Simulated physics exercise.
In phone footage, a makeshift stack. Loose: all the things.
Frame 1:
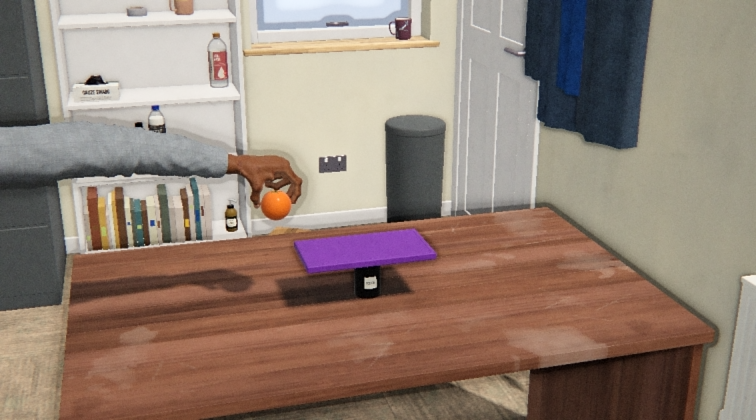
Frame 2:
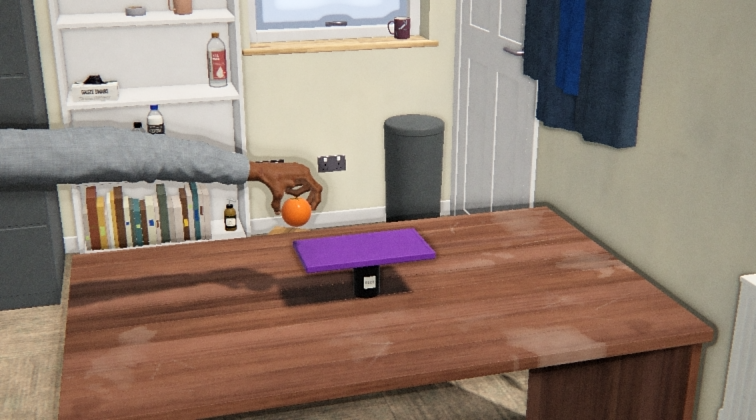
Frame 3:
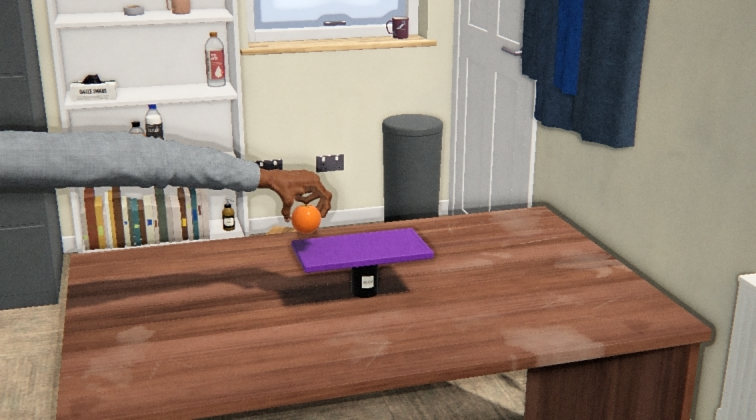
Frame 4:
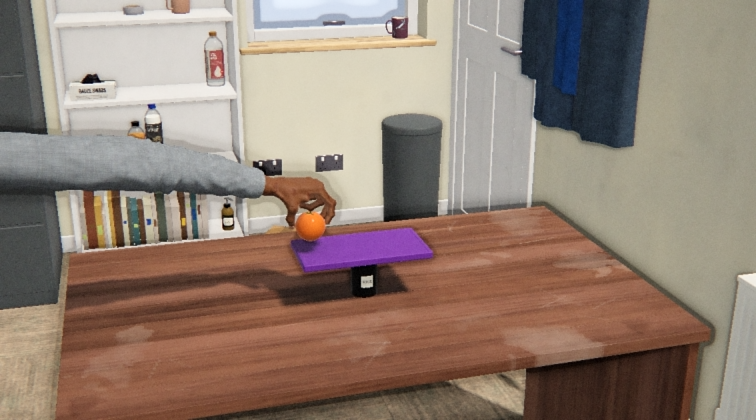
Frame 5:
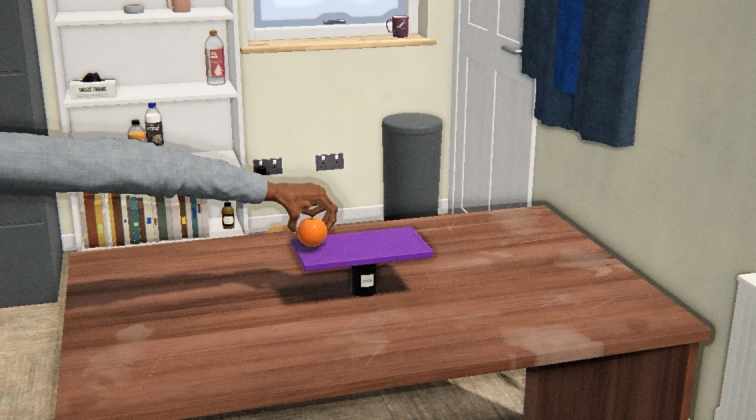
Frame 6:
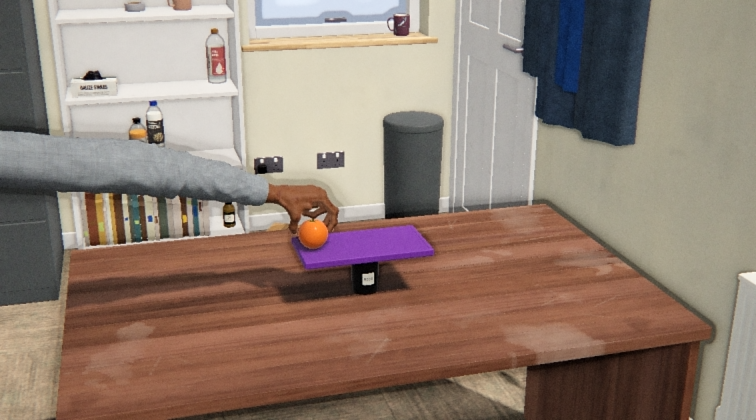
In the video, a hand in a gray sleeve carries a small orange ball-like object rightward and down to the left end of a purple slab resting on a dark bottle on a wooden table, still touching it.
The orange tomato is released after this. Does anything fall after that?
The stack does not stay put.
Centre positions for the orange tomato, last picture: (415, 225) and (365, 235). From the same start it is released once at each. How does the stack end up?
Trial 1: Falls over. Trial 2: Stable.
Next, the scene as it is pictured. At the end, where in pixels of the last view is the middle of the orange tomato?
Look around (285, 285) in the final frame.
Then, 0.30 s later than the last frame, orange tomato now fallen; purple lid tilted by 45°.
Then, 0.40 s later than the last frame, purple lid tilted by 58°.
Then, 0.50 s later than the last frame, purple lid tilted by 49°.
Then, 1.40 s later than the last frame, purple lid tilted by 44°.
When it is over, fallen, orange tomato; lying over in the stack, purple lid; black jar as before. End places, in pixels of the last picture, orange tomato near (285, 285). The stack loses its balance.
